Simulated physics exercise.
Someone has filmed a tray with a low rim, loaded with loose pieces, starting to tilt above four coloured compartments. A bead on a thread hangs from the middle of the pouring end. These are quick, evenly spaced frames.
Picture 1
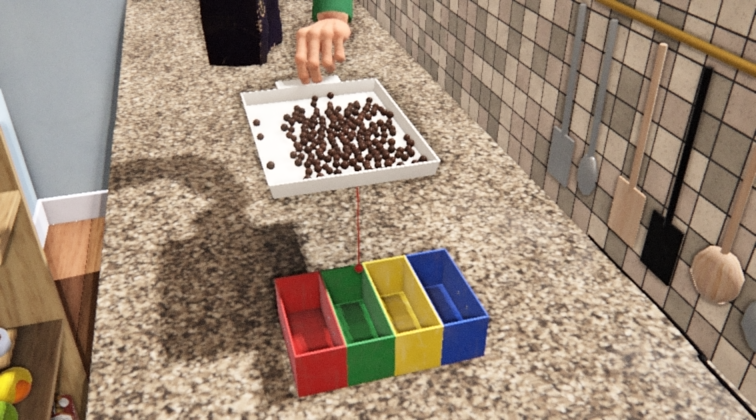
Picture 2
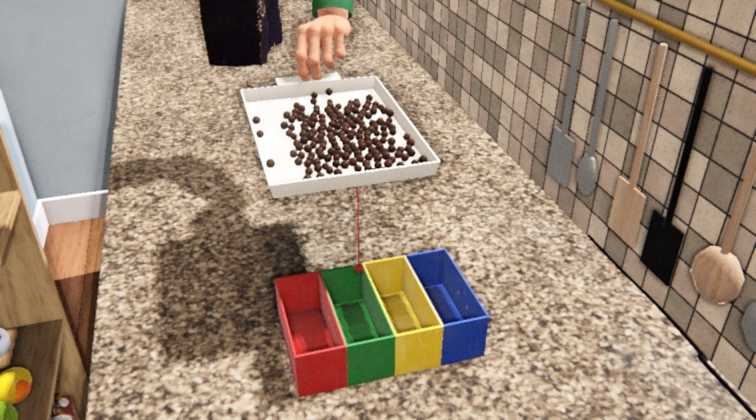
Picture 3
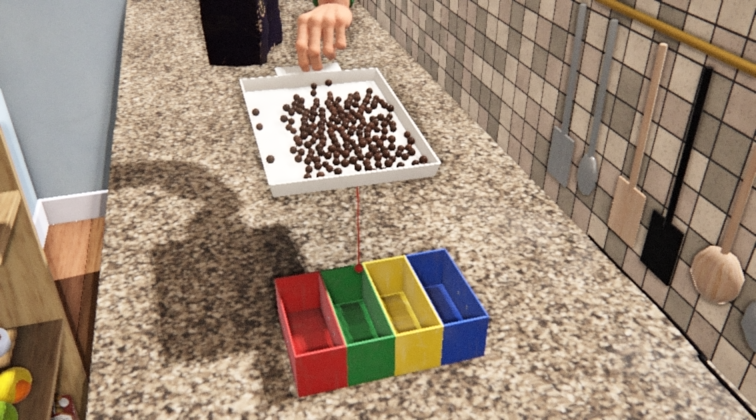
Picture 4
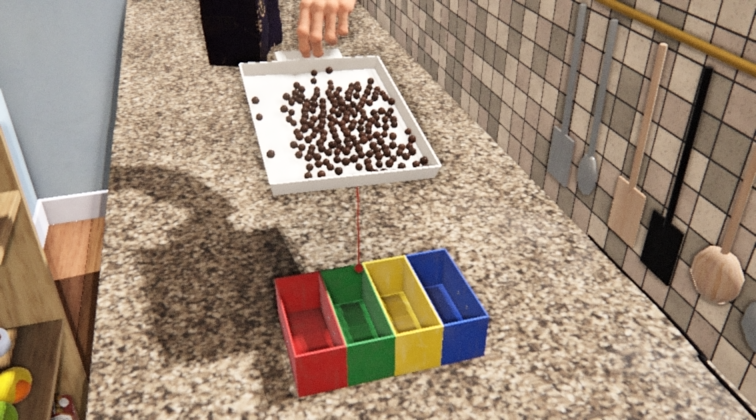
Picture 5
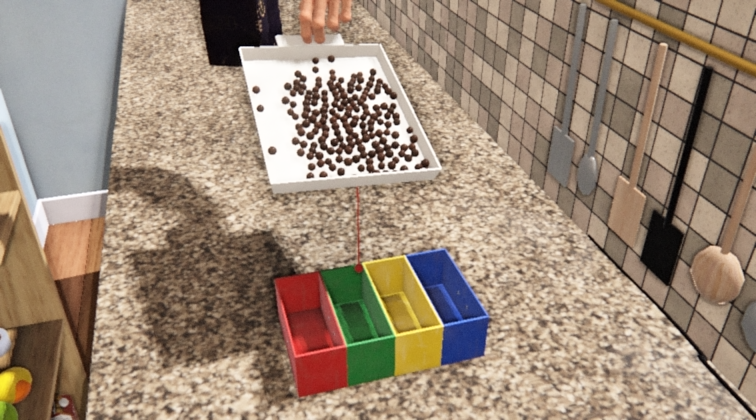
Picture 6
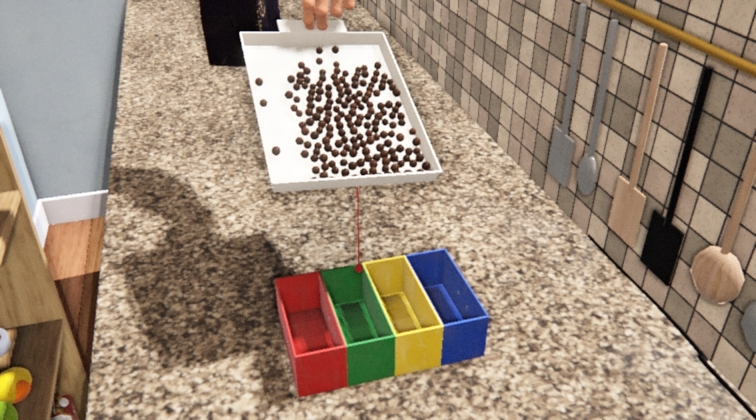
White tray of small brown balls tilting toward its front right corner above red, green, yellow and blue compartments, a hand behind it.
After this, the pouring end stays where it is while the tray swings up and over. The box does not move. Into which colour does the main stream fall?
Fullest: The blue cell.
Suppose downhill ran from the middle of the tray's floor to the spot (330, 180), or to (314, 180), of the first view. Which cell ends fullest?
In turn: Red; the red one.
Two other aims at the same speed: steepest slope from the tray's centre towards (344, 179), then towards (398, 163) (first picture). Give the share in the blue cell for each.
Roughly 10 per cent, and 70 per cent.
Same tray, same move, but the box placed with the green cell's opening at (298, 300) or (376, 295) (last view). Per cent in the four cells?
In turn 30 and 90 in a hundred.
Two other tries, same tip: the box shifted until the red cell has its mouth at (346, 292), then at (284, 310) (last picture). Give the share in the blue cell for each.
Roughly 10 per cent, and 50 per cent.
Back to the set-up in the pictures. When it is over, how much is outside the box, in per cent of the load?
About 10 per cent.
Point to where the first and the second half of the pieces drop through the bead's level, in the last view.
At about (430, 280), then at (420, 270).
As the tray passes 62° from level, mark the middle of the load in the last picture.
Close to (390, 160).
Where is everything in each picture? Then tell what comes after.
In the first picture, corners of the pouring end near (273, 183) and (435, 160), level; middle of the load near (341, 136), chocolate balls; bead on its thread near (359, 268); red cell near (322, 368); green cell near (371, 357); yellow cell near (419, 347); blue cell near (464, 337).
In the second picture, corners of the pouring end near (273, 183) and (435, 160), level; middle of the load near (341, 135).
In the third picture, corners of the pouring end near (273, 182) and (436, 162), tipped barely, lowest at the right corner; middle of the load near (341, 130).
In the fourth picture, corners of the pouring end near (274, 181) and (437, 164), tipped a little, lowest at the right corner; middle of the load near (342, 124).
In the fifth picture, corners of the pouring end near (274, 180) and (437, 167), tipped clearly, lowest at the right corner; middle of the load near (344, 120), only a few on the move.
In the sixth picture, corners of the pouring end near (275, 180) and (437, 169), tipped clearly, lowest at the right corner; middle of the load near (348, 118), all but a few on the move; red cell near (322, 368); green cell near (371, 357); yellow cell near (419, 347); blue cell near (464, 337).
Shortly afterwards, tray tipped steeply; all but a few on the tray; a little falling or outside the box.
Next, tray tipped right over; a little on the tray; near a third in the blue cell; near a quarter in the yellow cell; a little in the green cell; near a quarter falling or outside the box.
Some moments later, tray tipped past a quarter turn; near half in the blue cell; near a third in the yellow cell; a little in the green cell; only a few in the red cell; a little falling or outside the box.
In the end, tray tipped past a quarter turn; near half in the blue cell; near a third in the yellow cell; a little in the green cell; only a few in the red cell; a little outside the box.
